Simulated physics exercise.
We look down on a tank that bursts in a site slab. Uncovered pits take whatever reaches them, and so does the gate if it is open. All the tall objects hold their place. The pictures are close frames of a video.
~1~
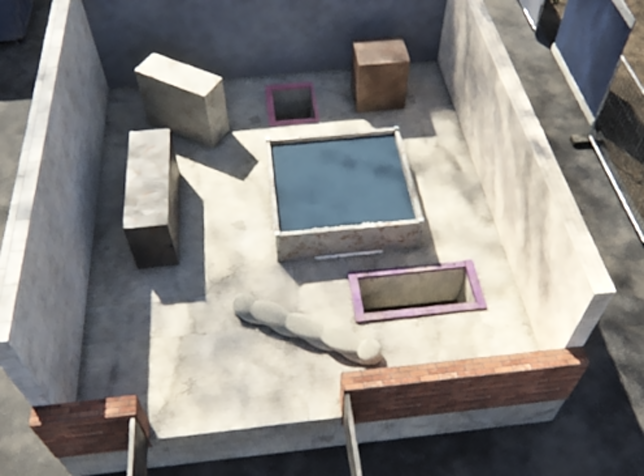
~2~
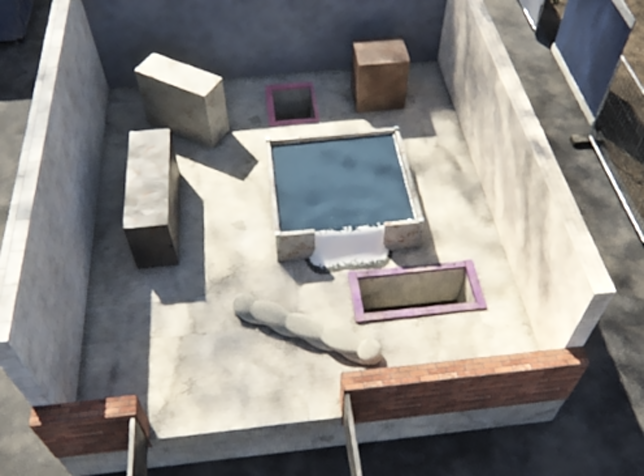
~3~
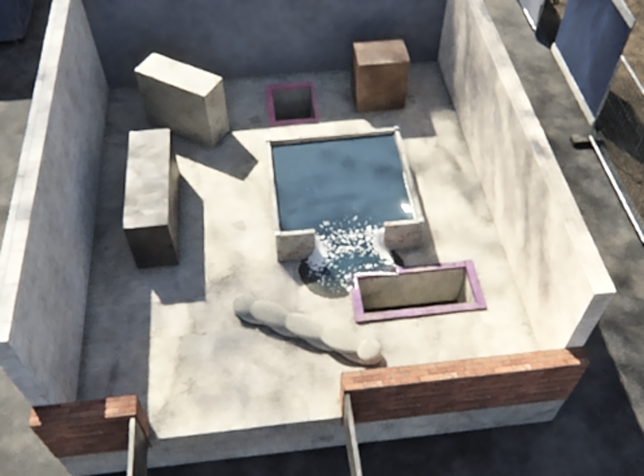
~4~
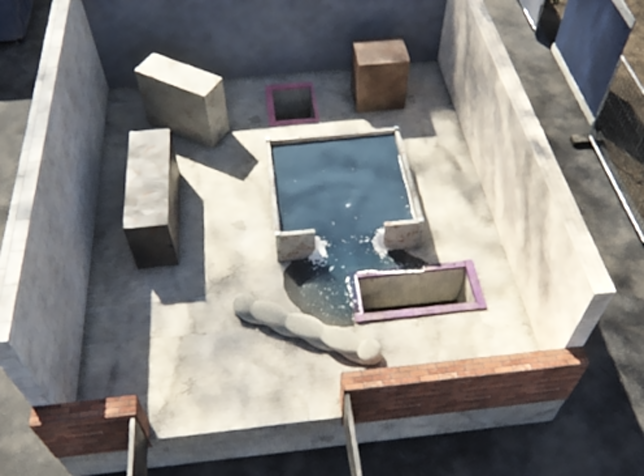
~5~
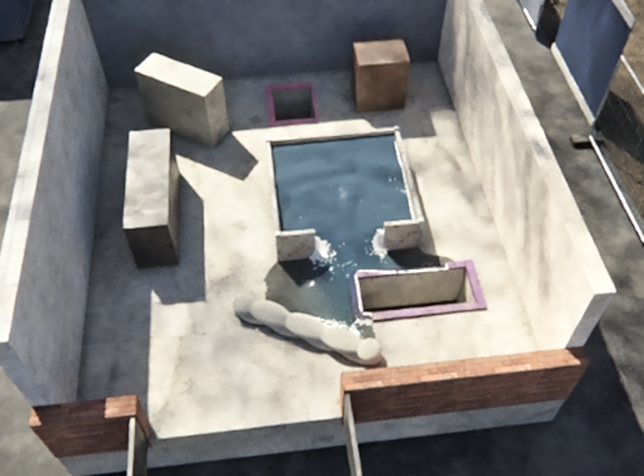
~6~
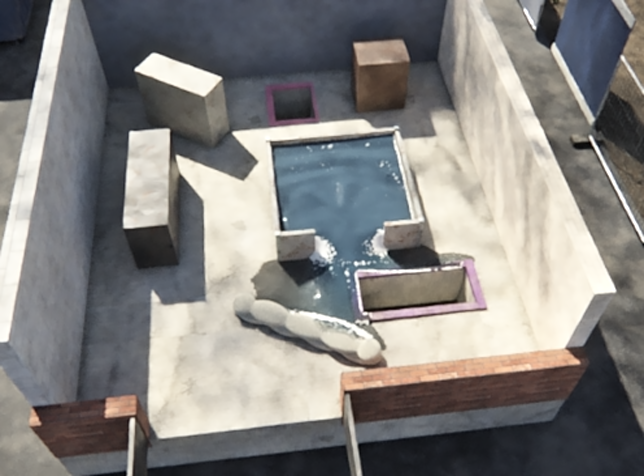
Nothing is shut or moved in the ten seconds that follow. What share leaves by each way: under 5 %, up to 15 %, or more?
The gate takes not even 5 %; the purple pit takes above 15 %; the pink pit takes not even 5 %.
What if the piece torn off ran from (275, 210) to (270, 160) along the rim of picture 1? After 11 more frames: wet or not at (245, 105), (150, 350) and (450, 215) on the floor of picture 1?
In that order: Clear, flooded, no water.
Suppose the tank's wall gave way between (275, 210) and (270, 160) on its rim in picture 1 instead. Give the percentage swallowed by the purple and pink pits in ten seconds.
Parts in a hundred: Purple 0, pink 10.
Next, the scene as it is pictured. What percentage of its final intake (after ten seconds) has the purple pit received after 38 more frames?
I make it 90 per cent.
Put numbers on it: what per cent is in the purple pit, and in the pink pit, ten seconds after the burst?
In turn 34 and 2 per cent.
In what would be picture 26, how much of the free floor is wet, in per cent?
I make it 30 per cent.
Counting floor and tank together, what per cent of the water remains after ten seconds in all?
About 62 per cent.
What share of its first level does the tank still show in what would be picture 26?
Close to 44 %.
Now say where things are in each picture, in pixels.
In the first frame, still water in the tank at (341, 182).
In the second frame, the front is at (313, 263), out from the gap at (349, 245).
In the third frame, water pours out at (349, 246) and has run to (326, 293).
In the fourth frame, the front is at (334, 321), out from the gap at (349, 245).
In the fifth frame, water pours out at (349, 244) and has run to (360, 342).
In the sixth frame, water pours out at (349, 244) and has run to (465, 261).
A moment on, water covers 10 % of the floor; the gate 0 %, the purple pit 10 %, the pink pit 0 %.
Next, water covers 20 % of the floor; the gate 0 %, the purple pit 17 %, the pink pit 0 %.
Then, water covers 30 % of the floor; the gate 0 %, the purple pit 24 %, the pink pit 0 %.
Later, water covers 55 % of the floor; the gate 1 %, the purple pit 31 %, the pink pit 0 %.
In the end, water covers 80 % of the floor; the gate 1 %, the purple pit 35 %, the pink pit 3 %.
